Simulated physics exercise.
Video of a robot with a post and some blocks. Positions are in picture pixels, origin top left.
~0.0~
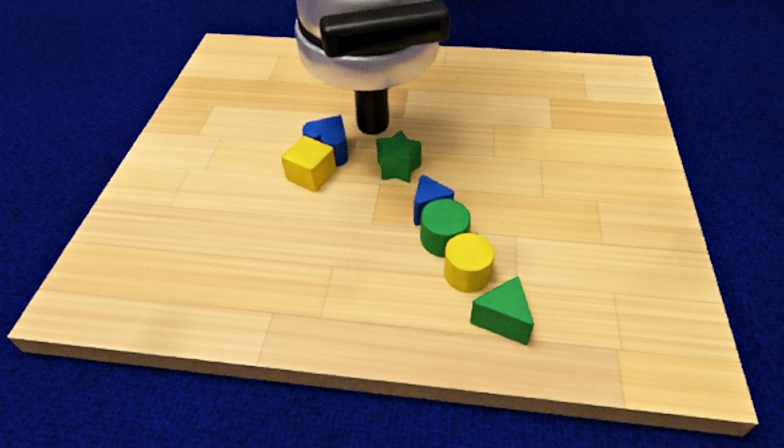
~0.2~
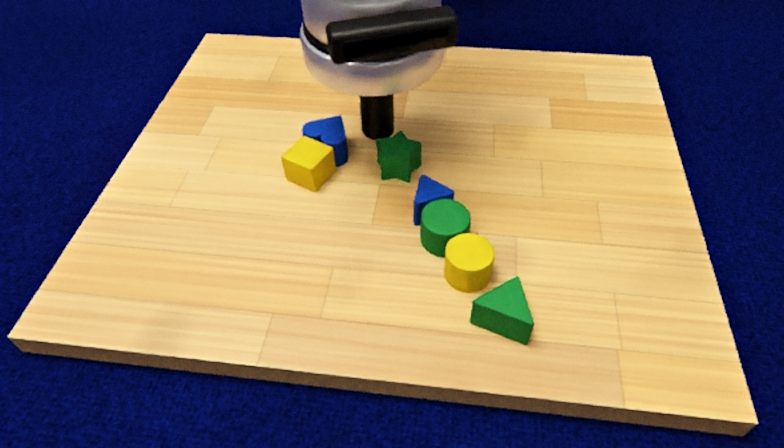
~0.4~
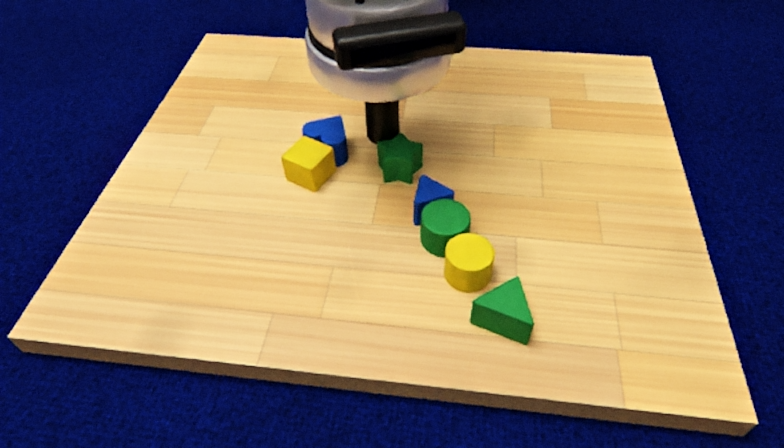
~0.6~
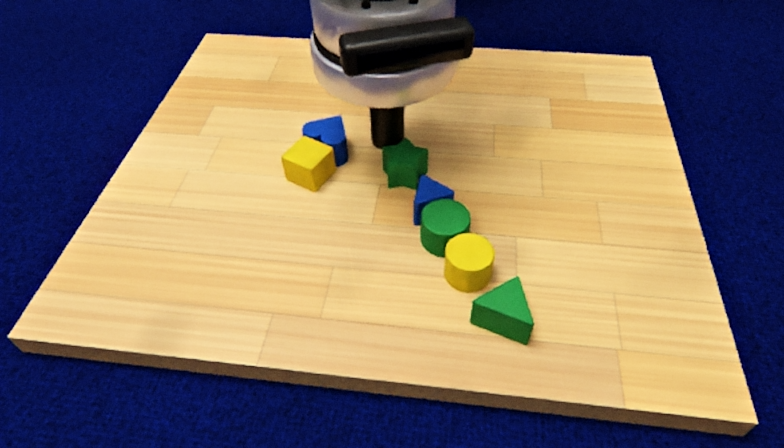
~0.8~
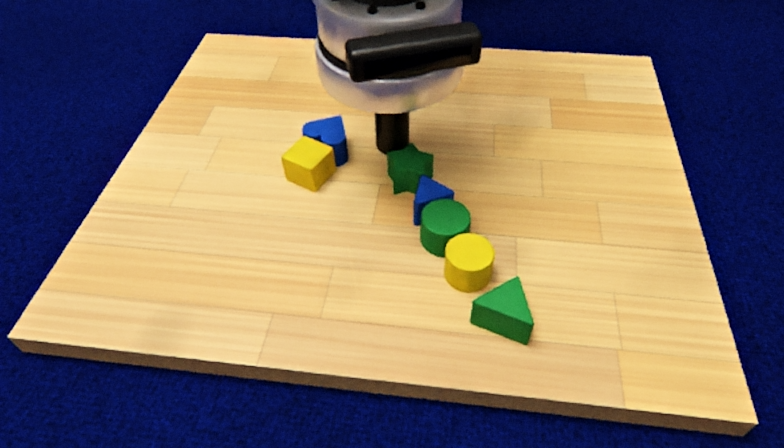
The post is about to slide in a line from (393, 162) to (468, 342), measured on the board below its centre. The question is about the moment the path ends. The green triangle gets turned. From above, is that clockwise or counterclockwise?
It rotates clockwise.
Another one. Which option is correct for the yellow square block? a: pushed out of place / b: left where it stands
My pick is b.
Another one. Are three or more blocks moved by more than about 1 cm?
I expect so.
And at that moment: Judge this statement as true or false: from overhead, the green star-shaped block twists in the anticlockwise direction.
True - the claim holds.
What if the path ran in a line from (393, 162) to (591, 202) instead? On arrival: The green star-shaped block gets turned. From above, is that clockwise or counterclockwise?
If we look at it from overhead, the green star-shaped block pivots clockwise.
The first path, step by step. One third of the way, post (416, 196); green star-shaped block (450, 181), turned 75° anticlockwise; blue triangle (476, 205), turned 45° clockwise; green cylinder (450, 228).
Two thirds of the way, post (442, 256); green star-shaped block (451, 183), turned 90° anticlockwise; blue triangle (478, 205), turned 50° clockwise; green cylinder (488, 262); green triangle (536, 337), turned 20° clockwise.
At the end, post (470, 328); yellow square block not moved; green star-shaped block (451, 183), turned 90° anticlockwise; blue triangle (478, 205), turned 50° clockwise; green cylinder (502, 272); green triangle (539, 341), turned 30° clockwise.
